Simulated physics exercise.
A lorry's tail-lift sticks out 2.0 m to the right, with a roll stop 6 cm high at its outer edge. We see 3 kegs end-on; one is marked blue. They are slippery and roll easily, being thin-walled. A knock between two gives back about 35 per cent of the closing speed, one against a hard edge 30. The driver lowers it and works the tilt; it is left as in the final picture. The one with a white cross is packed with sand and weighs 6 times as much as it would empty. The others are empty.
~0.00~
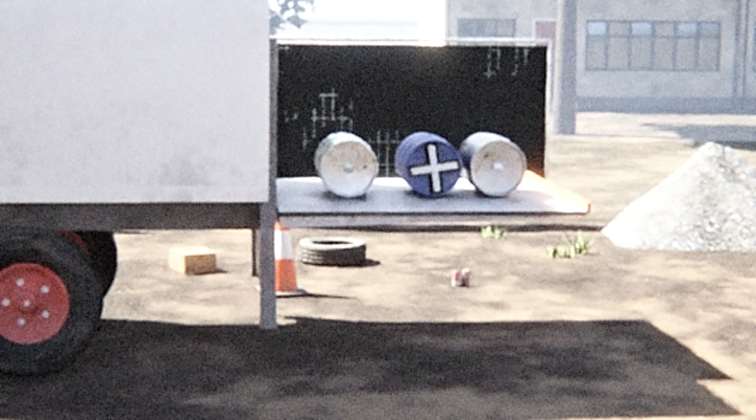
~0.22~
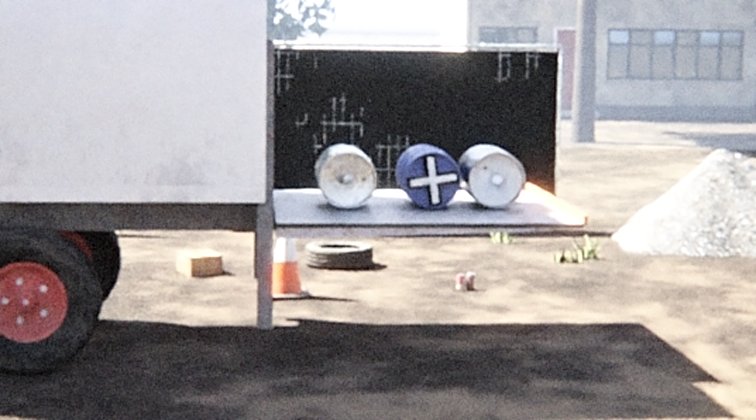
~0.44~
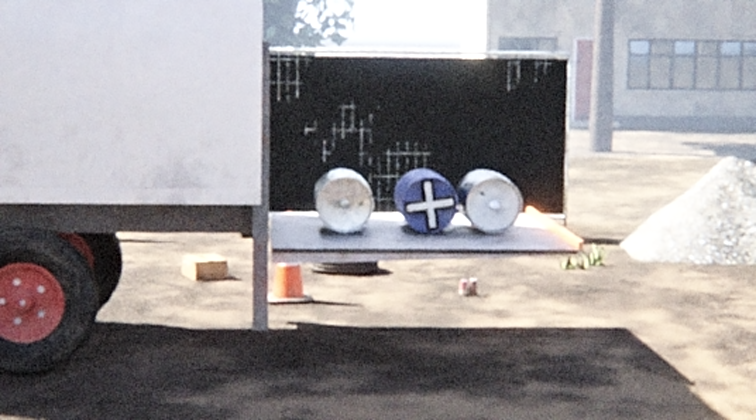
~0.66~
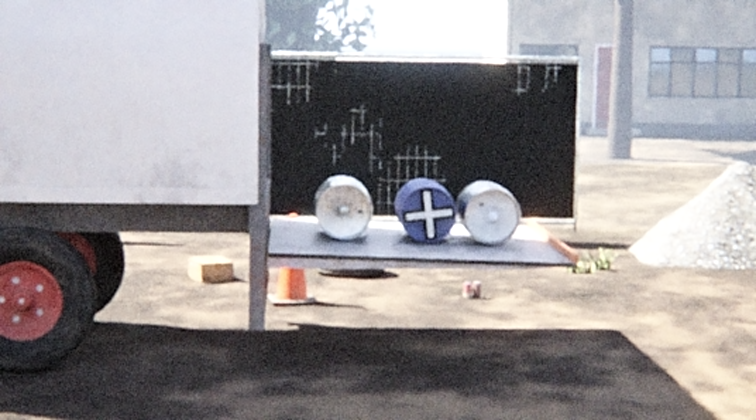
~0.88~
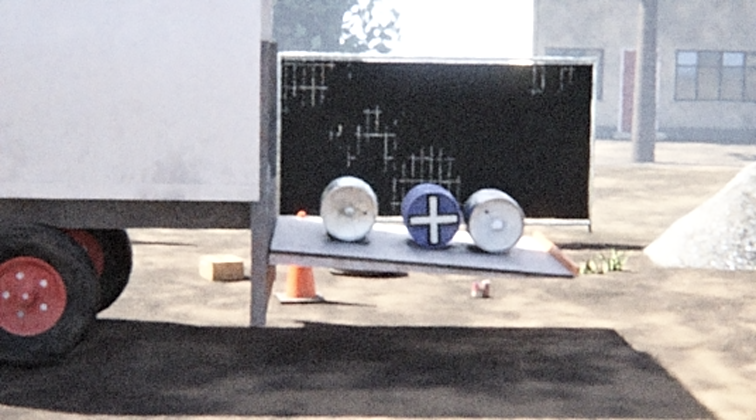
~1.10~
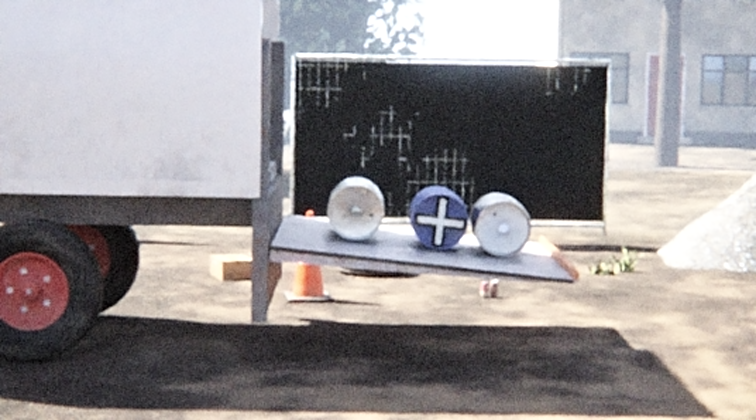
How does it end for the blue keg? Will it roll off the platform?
The blue keg is held back.
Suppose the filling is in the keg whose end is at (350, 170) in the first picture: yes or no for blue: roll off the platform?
In that case blue yes.
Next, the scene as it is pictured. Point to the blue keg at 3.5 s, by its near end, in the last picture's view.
Near (531, 232).
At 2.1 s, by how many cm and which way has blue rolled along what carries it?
Blue 40 right.
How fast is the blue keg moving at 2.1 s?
Roughly 0.4 m/s.
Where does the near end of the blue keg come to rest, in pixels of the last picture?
Near (543, 234).
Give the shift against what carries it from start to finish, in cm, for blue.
About: Blue 70.
After 2.1 s, blue is on the plate, 45 cm from the stop, rolling right; 0 gone from the plate.
After 3.5 s, blue is on the plate, 20 cm from the stop; 1 gone from the plate.
At rest (5.1 s), blue is on the plate, 15 cm from the stop; 1 gone from the plate.
